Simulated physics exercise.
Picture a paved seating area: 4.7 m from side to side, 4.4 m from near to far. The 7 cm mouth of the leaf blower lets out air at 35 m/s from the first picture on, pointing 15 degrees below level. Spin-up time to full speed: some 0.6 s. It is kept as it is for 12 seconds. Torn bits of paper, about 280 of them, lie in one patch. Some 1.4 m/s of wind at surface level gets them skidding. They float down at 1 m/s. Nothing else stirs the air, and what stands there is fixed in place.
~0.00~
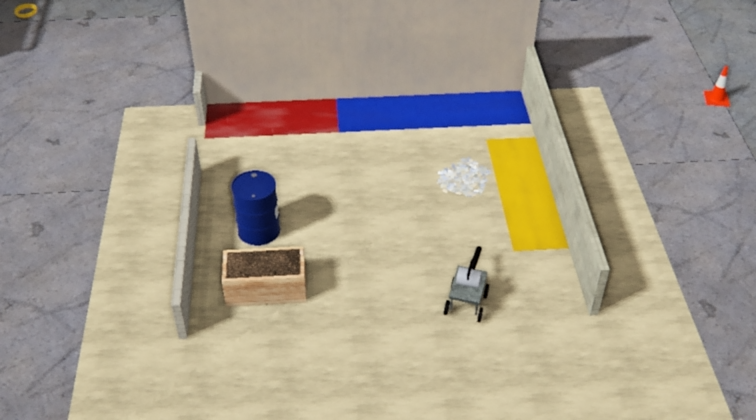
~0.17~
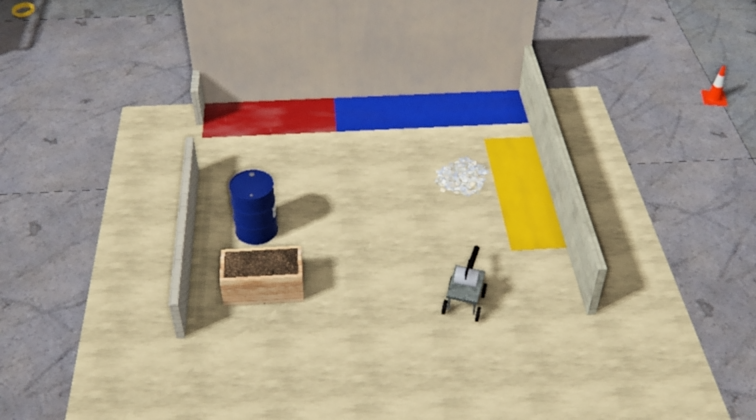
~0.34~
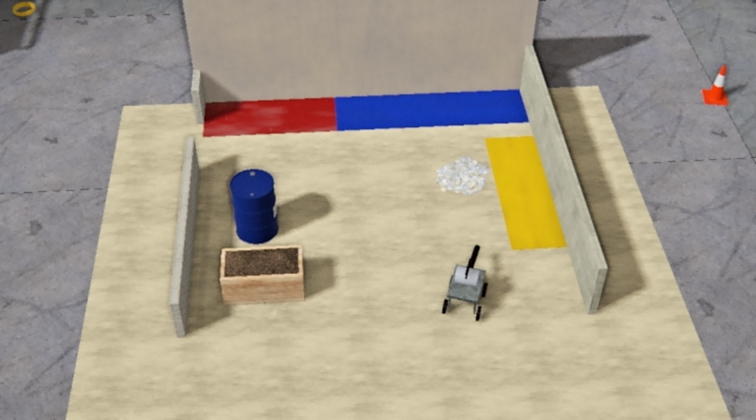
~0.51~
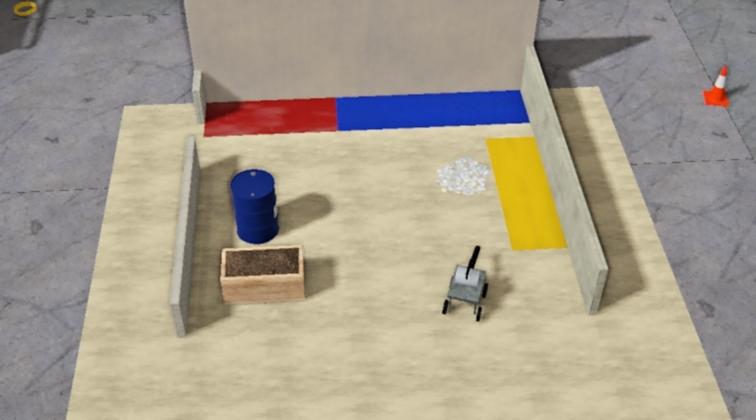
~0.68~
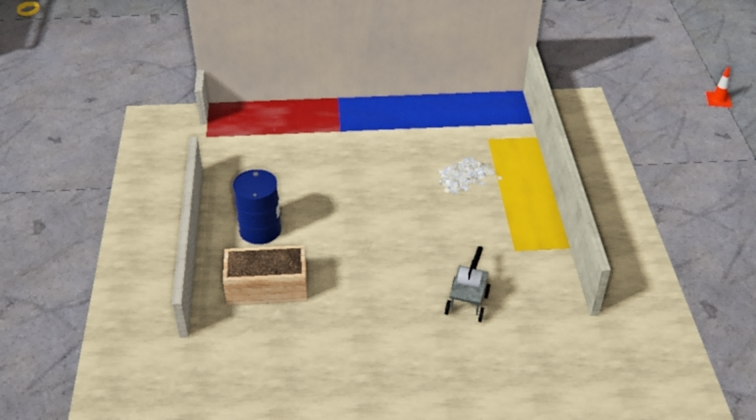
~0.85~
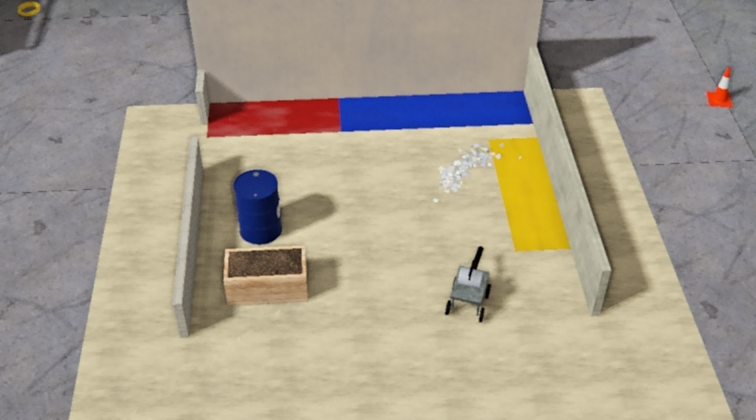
On a paved area, a small wheeled blower faced a patch of torn white paper bits that lay still at first, then some stirred and spread out, a few scattering toward the yellow marked area.
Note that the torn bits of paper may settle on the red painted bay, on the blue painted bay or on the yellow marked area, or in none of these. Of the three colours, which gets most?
The blue place collects the most.
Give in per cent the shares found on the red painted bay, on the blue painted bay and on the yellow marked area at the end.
I'd put it at around 0 % for red, 90 % for blue and 0 % for yellow.
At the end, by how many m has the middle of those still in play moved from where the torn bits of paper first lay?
I'd say around 1.8 m.
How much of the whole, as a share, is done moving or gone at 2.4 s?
Near 1 %.
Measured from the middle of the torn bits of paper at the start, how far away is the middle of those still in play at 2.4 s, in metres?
Roughly 1.6 m.
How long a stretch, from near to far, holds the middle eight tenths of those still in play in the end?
0.4 m, roughly.
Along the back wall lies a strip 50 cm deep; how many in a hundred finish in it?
90 %.
After 2.4 s, 0 % are on the red painted bay, 0 % on the yellow marked area and 71 % on the blue painted bay; the middle of those still in play is near (449, 109); 1 % have settled or left.
After 3.8 s, 0 % are on the red painted bay, 0 % on the yellow marked area and 88 % on the blue painted bay; the middle of those still in play is near (437, 99); 14 % have settled or left.
After 6.6 s, 0 % are on the red painted bay, 0 % on the yellow marked area and 91 % on the blue painted bay; the middle of those still in play is near (431, 98); 31 % have settled or left.
After 12.0 s, at the end, 0 % are on the red painted bay, 0 % on the yellow marked area and 94 % on the blue painted bay; the middle of those still in play is near (427, 97).
